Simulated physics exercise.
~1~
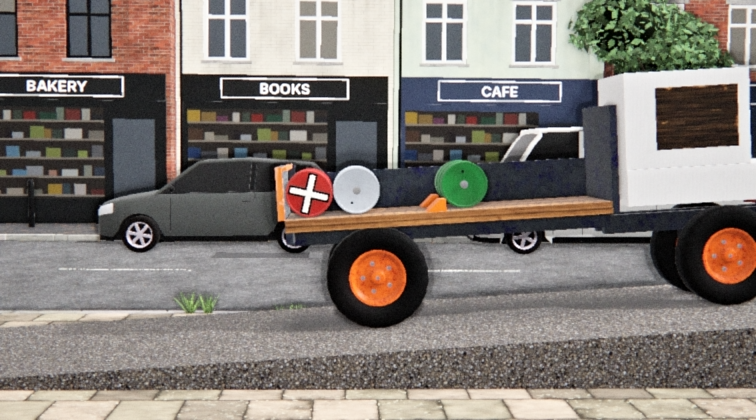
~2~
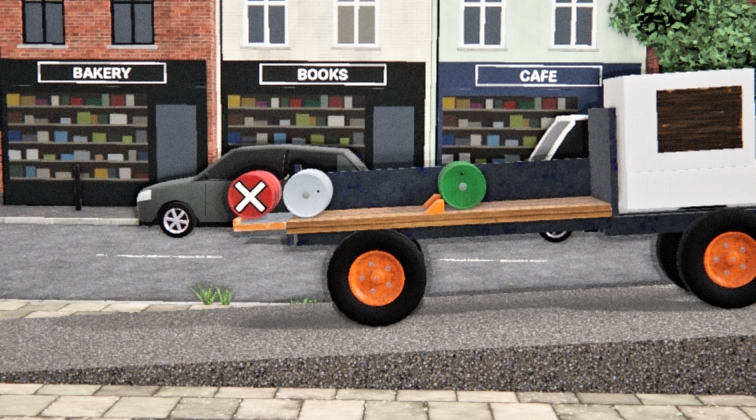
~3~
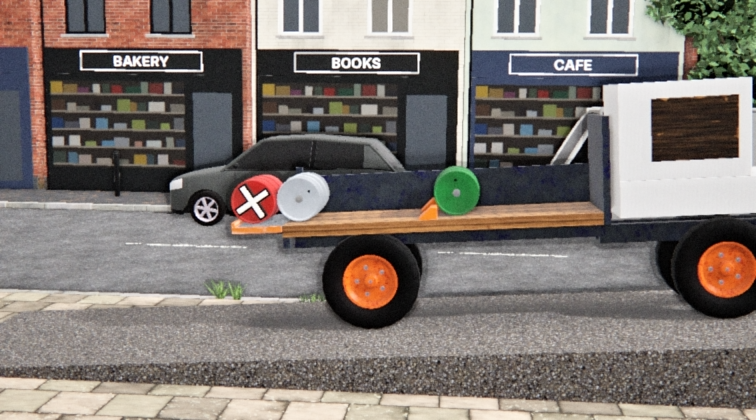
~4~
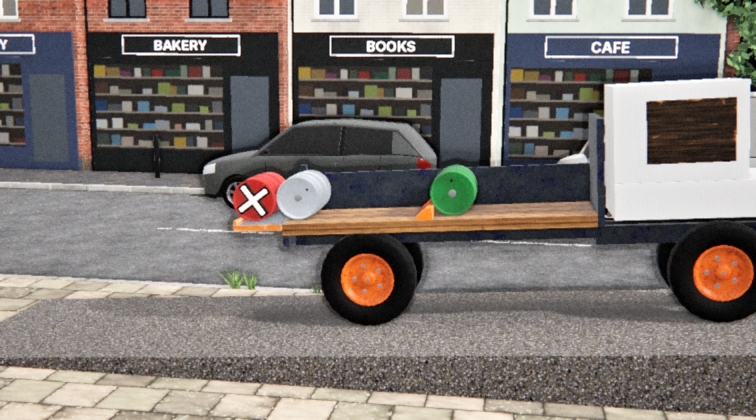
The red keg with a white cross and the pale one beside it rolled left along the truck's bed as the tailgate swung down, and the red one stopped on the lowered gate, while the green keg stayed put behind the orange chock.
